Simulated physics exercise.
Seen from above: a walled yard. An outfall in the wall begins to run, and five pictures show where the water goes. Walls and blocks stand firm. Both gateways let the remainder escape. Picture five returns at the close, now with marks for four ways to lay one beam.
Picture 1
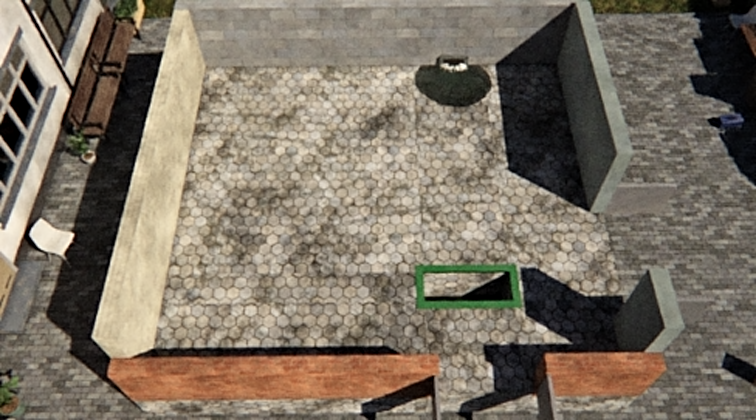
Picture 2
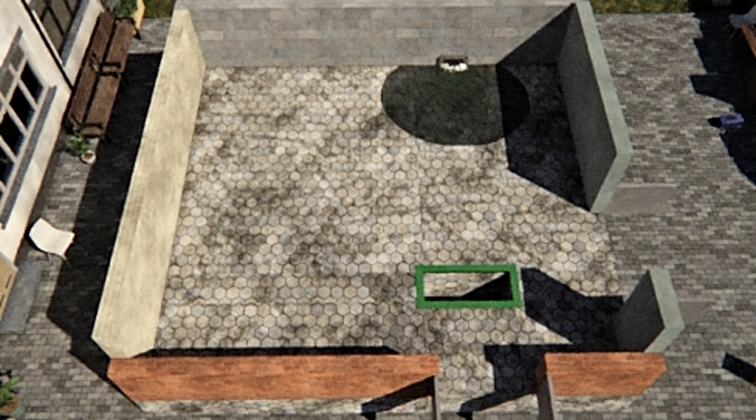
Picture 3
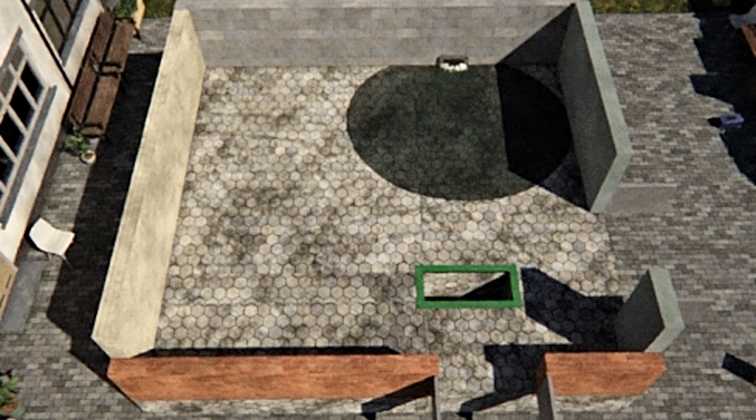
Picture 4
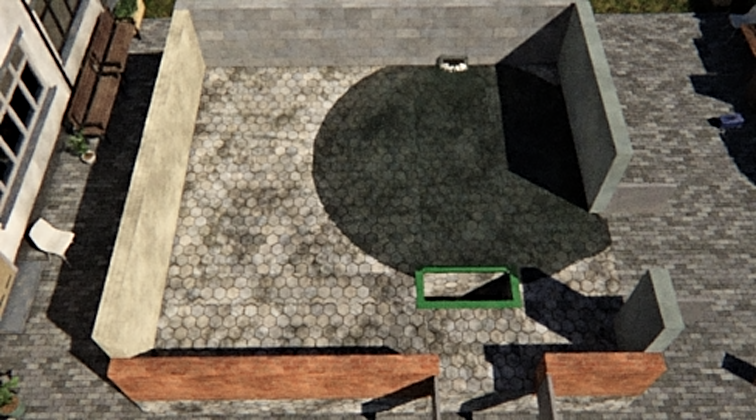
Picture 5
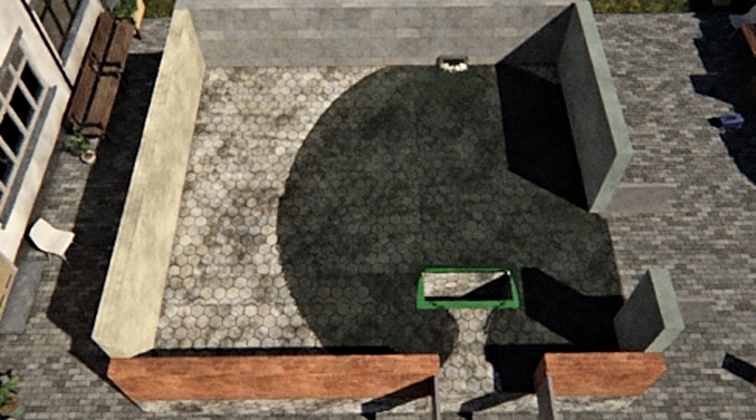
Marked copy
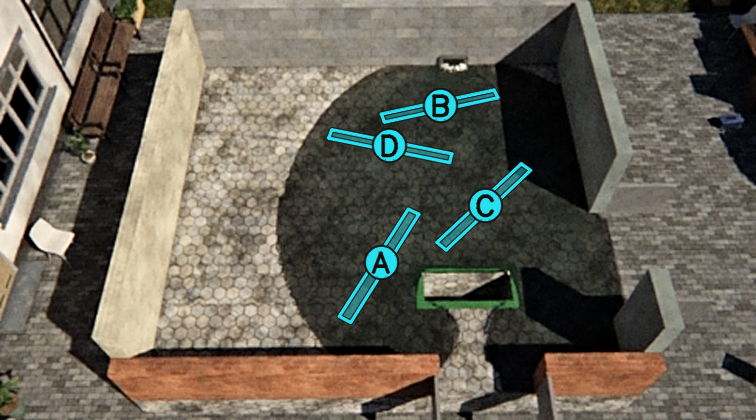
At first, a small dark wet patch lies on the pale paving by the back wall of a walled yard, seen from above. It spreads outward in a widening round shape, reaches the green-framed drain, then surrounds much of it, darkening most of the yard while the left side stays dry.
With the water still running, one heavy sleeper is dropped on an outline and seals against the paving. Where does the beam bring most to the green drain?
A beats the others.
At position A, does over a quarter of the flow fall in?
Yes, it does.
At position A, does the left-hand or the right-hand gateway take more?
The left gate.
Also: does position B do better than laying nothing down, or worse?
It is worse.
In cyan, A from (345, 319) to (413, 211); B from (382, 118) to (496, 93); C from (441, 246) to (525, 167); D from (330, 133) to (450, 158).
With A, about 35 % of the stream goes into the green drain, about 62 % out by the gates.
With B, about 28 % of the stream goes into the green drain, about 71 % out by the gates.
With C, about 24 % of the stream goes into the green drain, about 71 % out by the gates.
With D, about 23 % of the stream goes into the green drain, about 76 % out by the gates.
